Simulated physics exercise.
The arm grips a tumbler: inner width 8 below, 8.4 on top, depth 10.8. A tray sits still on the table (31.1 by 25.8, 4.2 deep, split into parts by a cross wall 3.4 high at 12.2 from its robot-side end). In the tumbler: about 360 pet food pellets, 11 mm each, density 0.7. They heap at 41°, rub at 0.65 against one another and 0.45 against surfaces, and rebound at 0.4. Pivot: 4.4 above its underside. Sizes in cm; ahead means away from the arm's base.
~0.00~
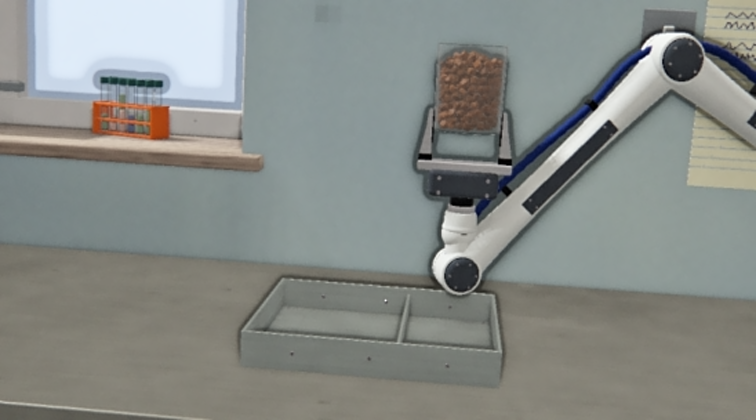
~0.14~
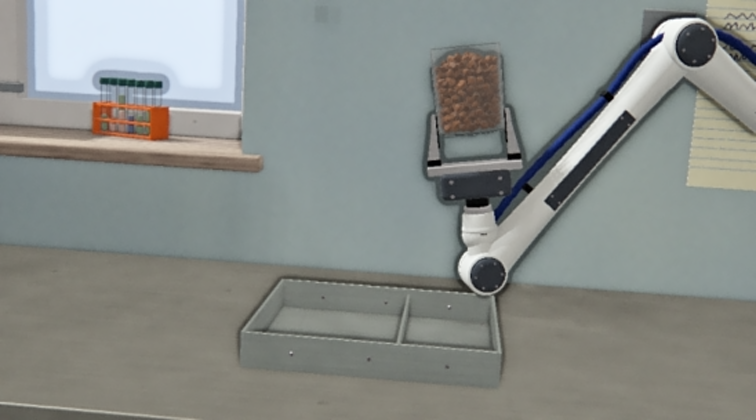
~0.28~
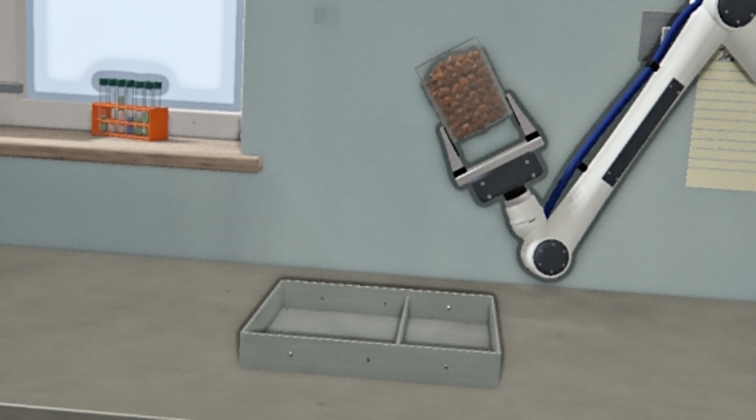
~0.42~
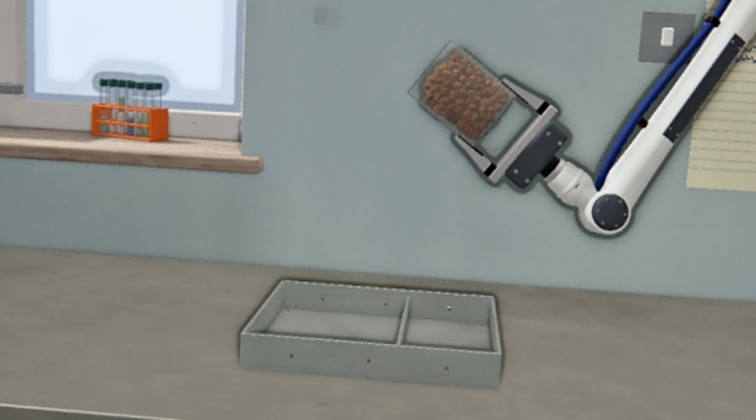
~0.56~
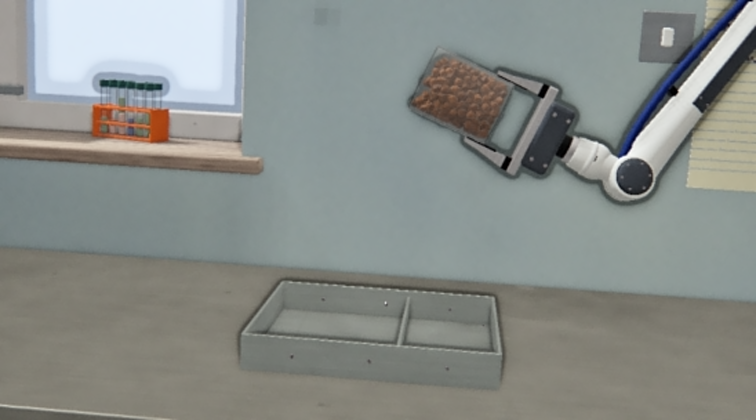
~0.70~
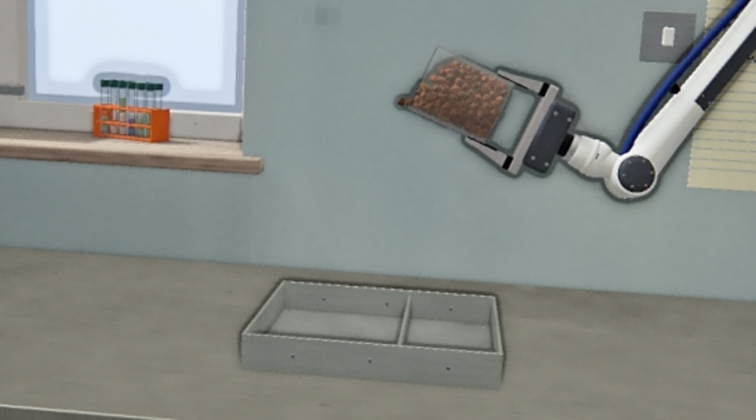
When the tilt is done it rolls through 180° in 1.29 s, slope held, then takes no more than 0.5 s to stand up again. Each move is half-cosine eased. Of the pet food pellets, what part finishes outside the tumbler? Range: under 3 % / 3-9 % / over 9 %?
3 to 9 %.
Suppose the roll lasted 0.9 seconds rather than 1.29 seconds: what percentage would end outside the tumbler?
About 5 %.
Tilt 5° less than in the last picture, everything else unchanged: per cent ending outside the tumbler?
I'd expect close to 0 per cent then.
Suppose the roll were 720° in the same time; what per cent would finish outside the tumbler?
I'd expect some 5 per cent.
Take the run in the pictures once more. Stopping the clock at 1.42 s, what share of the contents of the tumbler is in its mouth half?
Near 45 percent is in the half by the mouth.
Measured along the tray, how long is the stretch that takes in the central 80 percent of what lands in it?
Around 14 cm.
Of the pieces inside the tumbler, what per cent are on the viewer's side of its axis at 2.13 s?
The answer works out at some 55 percent.
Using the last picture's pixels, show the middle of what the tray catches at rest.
Around (326, 336).
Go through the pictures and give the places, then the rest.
In the first picture, tumbler middle at (470, 89), upright; upper third of the load around (472, 69), from x 440 to 500, top at y 55; 358 in the tumbler.
In the second picture, tumbler middle at (468, 90), tipped 9°; upper third of the load around (469, 70), from x 440 to 500, top at y 55.
In the third picture, tumbler middle at (465, 92), tipped 30°; upper third of the load around (462, 73), from x 430 to 505, top at y 55.
In the fourth picture, tumbler middle at (463, 94), tipped 54°; upper third of the load around (459, 77), from x 430 to 505, top at y 55.
In the fifth picture, tumbler middle at (462, 96), tipped 67°; upper third of the load around (458, 81), from x 415 to 505, top at y 60.
In the sixth picture, tumbler middle at (462, 96), tipped 68°; upper third of the load around (462, 82), from x 400 to 505, top at y 65; 358 in the tumbler.
After 1.42 s, tipped 68°, highest piece 38 above the table; 352 in the tumbler, 4 in the far-side part, 2 in flight or on a rim.
After 2.13 s, tipped 55°, highest piece 39 above the table; 340 in the tumbler, 14 in the far-side part, 4 in flight or on a rim.
After 2.69 s, upright, highest piece 41 above the table; 340 in the tumbler, 18 in the far-side part.
After 3.39 s, upright, highest piece 41 above the table; 340 in the tumbler, 18 in the far-side part.
At rest, 340 in the tumbler, 18 in the far-side part. That is 5 % outside the tumbler.
